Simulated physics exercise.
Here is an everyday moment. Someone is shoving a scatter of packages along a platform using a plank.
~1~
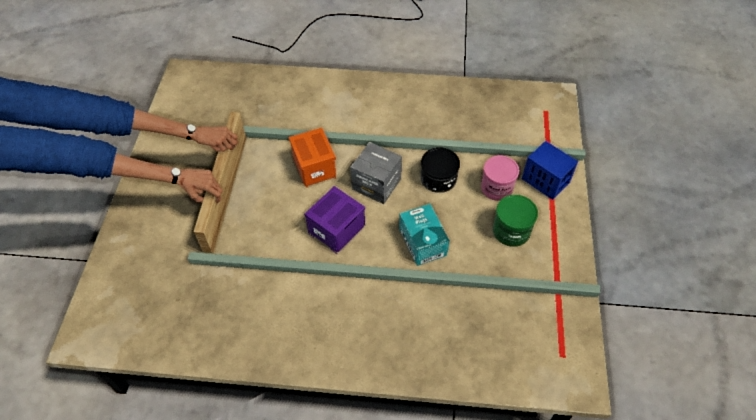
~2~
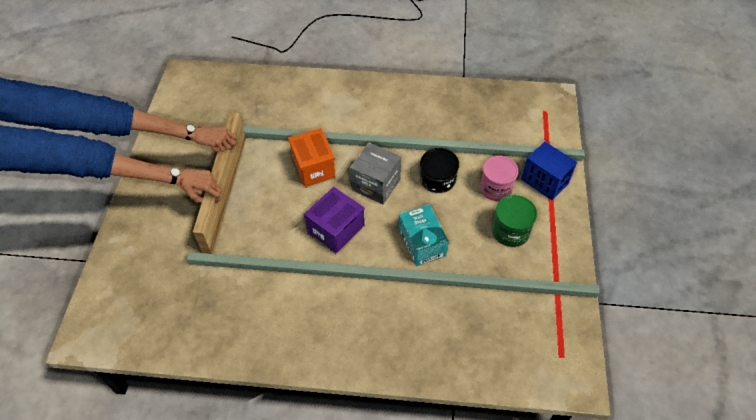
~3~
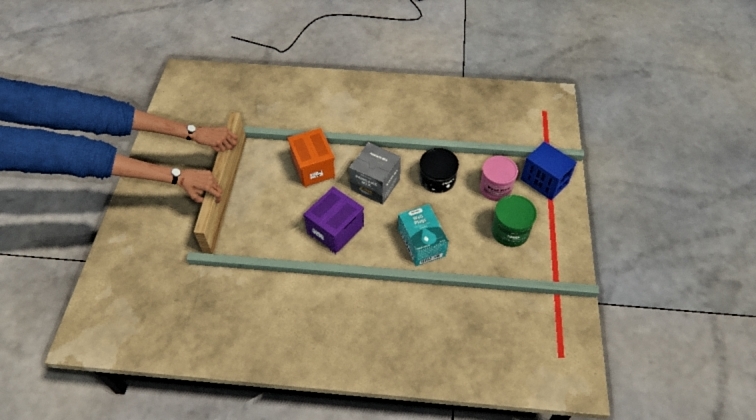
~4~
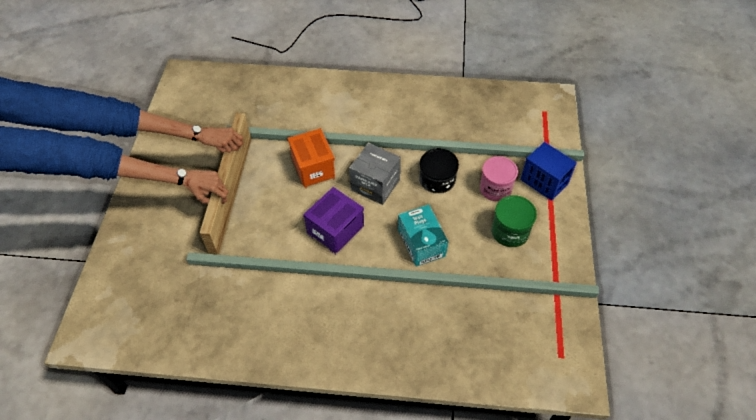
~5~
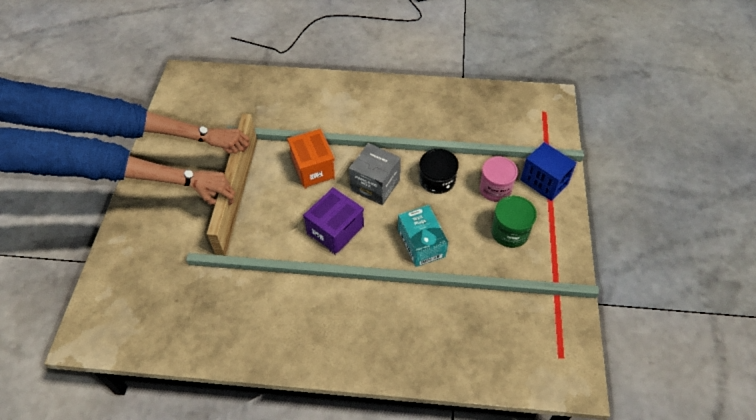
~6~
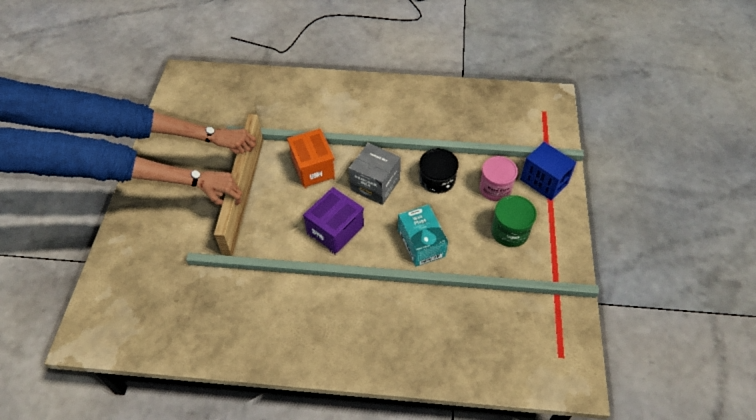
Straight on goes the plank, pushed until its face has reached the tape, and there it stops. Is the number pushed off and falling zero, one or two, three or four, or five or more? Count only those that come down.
It is five or more.
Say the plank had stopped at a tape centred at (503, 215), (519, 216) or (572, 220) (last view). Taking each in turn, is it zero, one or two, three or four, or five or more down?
Going one by one, the answers are three or four, either three or four and at least five.
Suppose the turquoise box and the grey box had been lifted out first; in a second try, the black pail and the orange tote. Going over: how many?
Result: 4 in the first case, with 4 in the second.
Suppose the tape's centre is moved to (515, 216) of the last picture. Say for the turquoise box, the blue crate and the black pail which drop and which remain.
Short version: The turquoise box sits tight, the blue crate heads down, the black pail heads down.
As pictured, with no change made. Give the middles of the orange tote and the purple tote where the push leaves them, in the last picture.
For the orange tote it's (572, 183), and for the purple tote it's (579, 229).
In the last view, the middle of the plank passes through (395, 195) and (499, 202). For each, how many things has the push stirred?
In order, the tallies are 6 and 8.
A little later, none off yet; blue crate at rest near (548, 171); green pail at rest near (513, 222); pink pail at rest near (498, 179).
Next, none off yet; blue crate moving near (551, 171); green pail at rest near (513, 222); pink pail shifted about its own width near (539, 197).
Later still, one off so far; blue crate dropping near (614, 200); green pail shifted well along near (582, 220); pink pail tilted a little near (612, 208).
When it is over, the number that fall off is five or more; down, grey box, turquoise box, black pail, pink pail, green pail and blue crate.
